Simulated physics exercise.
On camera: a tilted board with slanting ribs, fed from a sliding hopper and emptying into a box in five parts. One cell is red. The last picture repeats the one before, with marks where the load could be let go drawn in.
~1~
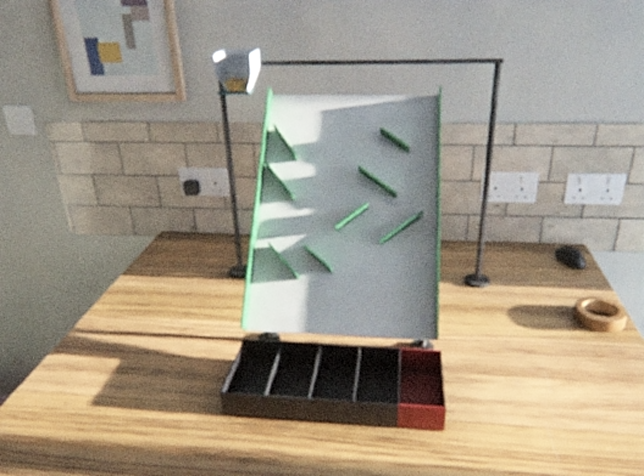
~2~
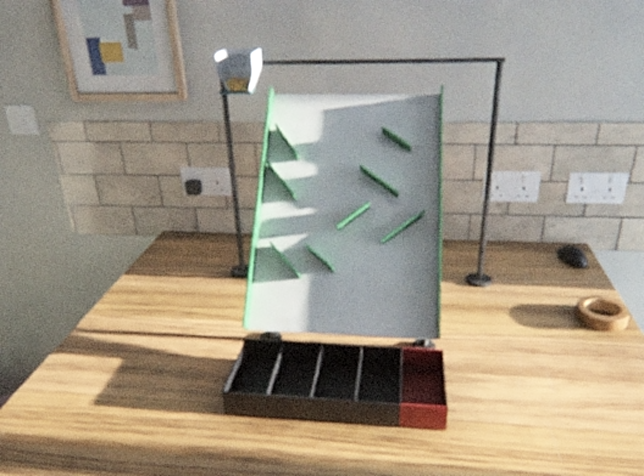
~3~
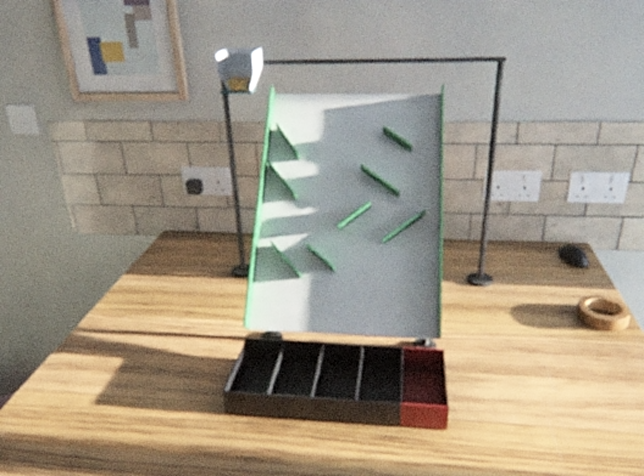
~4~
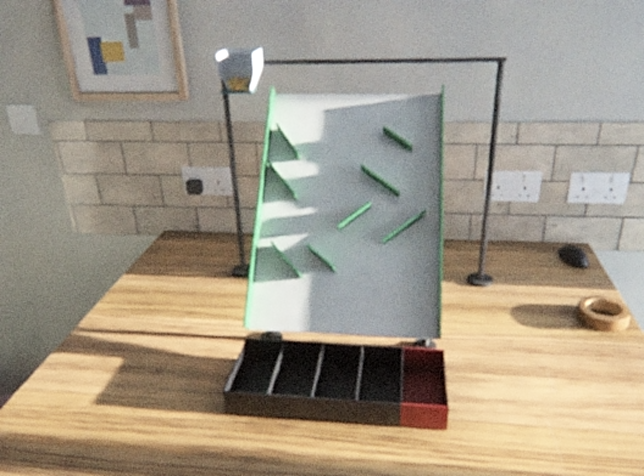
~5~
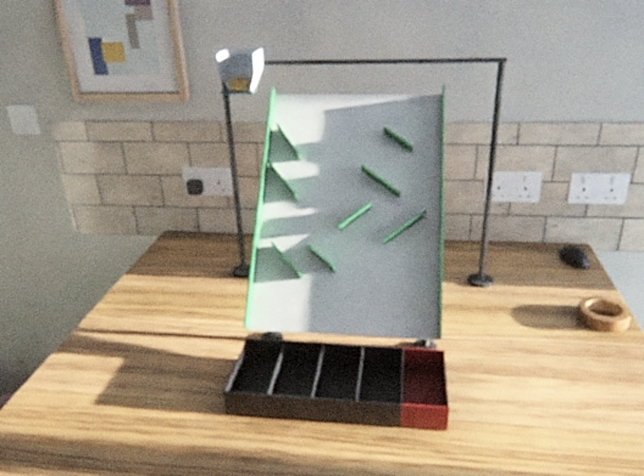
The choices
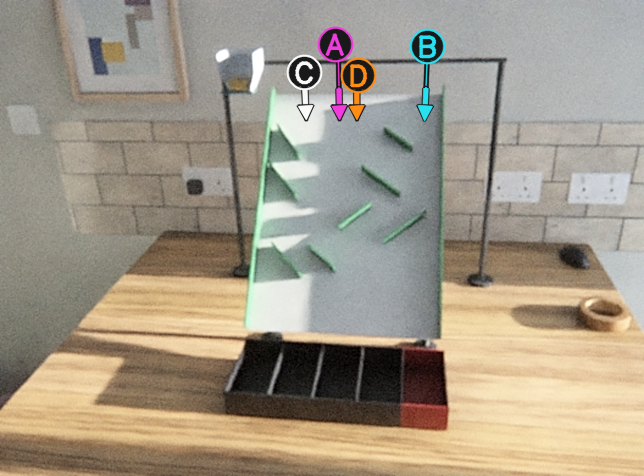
The video shows a tilted pale board with slanting green ribs on a wooden table, a small hopper at its upper left and a dark divided box with one red cell below; nothing visibly moves beyond a slight view shift.
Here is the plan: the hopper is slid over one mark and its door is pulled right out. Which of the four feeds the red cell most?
Mark B.
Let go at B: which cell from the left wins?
It is the fifth one.
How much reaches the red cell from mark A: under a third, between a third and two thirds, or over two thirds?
Mark A gives under a third.
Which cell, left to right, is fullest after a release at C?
It is the fourth one.
On the marked copy, mark A meets the board at (339, 114); mark B meets the board at (424, 114); mark C meets the board at (306, 114); mark D meets the board at (356, 114).
If A is chosen, a stray few in the red cell, nearly all in other cells.
If B is chosen, about two thirds in the red cell, about a third in other cells, a stray few outside the box.
If C is chosen, a small part in the red cell, nearly all in other cells.
If D is chosen, a small part in the red cell, nearly all in other cells.
